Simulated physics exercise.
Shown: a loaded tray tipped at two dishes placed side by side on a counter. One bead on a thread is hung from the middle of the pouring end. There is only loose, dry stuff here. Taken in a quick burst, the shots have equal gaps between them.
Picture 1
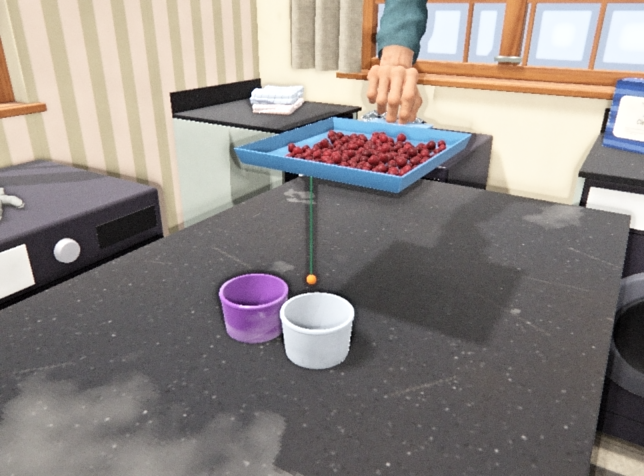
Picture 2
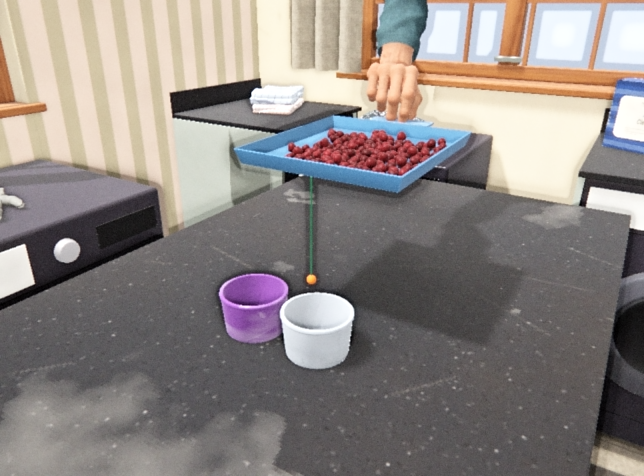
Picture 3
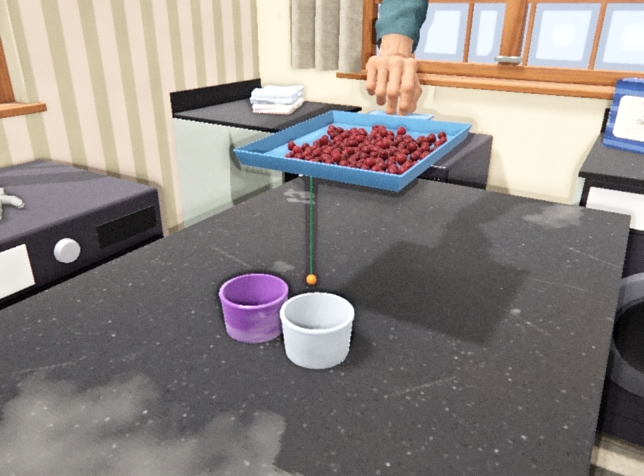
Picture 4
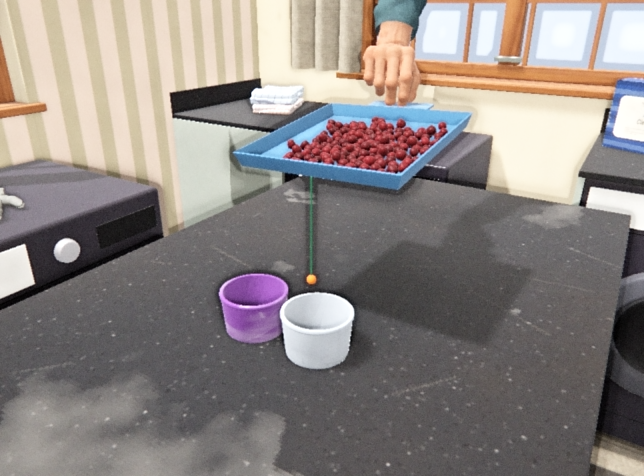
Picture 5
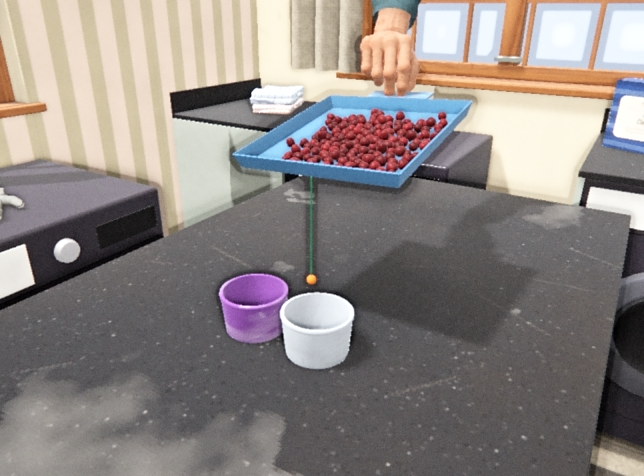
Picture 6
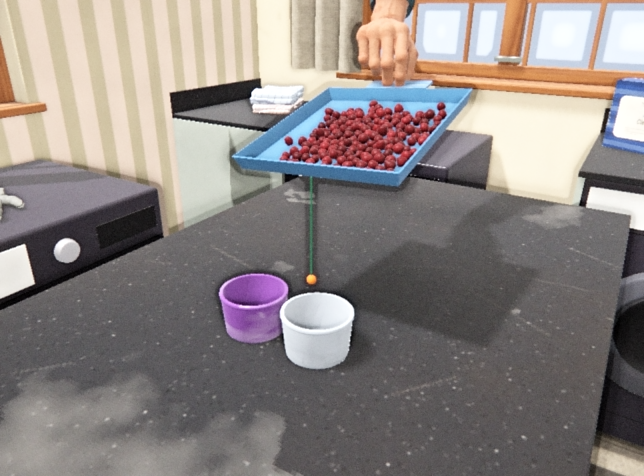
A hand held a blue tray of dark red dried cherries above a purple dish and a white one, then slowly raised its far side a little while the dishes and hanging orange bead stayed still.
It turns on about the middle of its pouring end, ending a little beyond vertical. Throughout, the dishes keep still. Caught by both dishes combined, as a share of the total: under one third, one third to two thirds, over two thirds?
One third to two thirds.
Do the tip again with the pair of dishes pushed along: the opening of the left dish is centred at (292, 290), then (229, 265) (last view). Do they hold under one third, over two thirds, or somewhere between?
Run 1 - under a third; run 2 - below one third.
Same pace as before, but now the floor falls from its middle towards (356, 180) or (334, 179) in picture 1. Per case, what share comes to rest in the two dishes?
Lab note: Try one about 20 %, try two 30 %.
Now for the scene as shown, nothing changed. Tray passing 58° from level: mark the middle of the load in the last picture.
Somewhere near pixel (316, 132).
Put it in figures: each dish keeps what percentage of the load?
Roughly 40 in a hundred end in the left dish and roughly 10 in a hundred in the right dish.
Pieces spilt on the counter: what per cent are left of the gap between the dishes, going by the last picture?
Share on the left: Near 90 %.
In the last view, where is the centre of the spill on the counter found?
Middle in the last view: Roughly (184, 336).
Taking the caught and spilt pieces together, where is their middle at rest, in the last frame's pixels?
Close to (246, 327) in the last view.
Just after the last frame, tray tipped steeply; almost all on the tray; just a few in the air.
A moment on, tray tipped right over; about a tenth on the tray; about a tenth in the right dish; roughly a quarter in the left dish; roughly a third outside both; roughly a quarter in the air.
Further on, tray tipped past a quarter turn; about a tenth in the right dish; roughly a third in the left dish; roughly half outside both; just a few in the air.
When it is over, tray tipped past a quarter turn; about a tenth in the right dish; roughly a third in the left dish; roughly half outside both; just a few in the air.
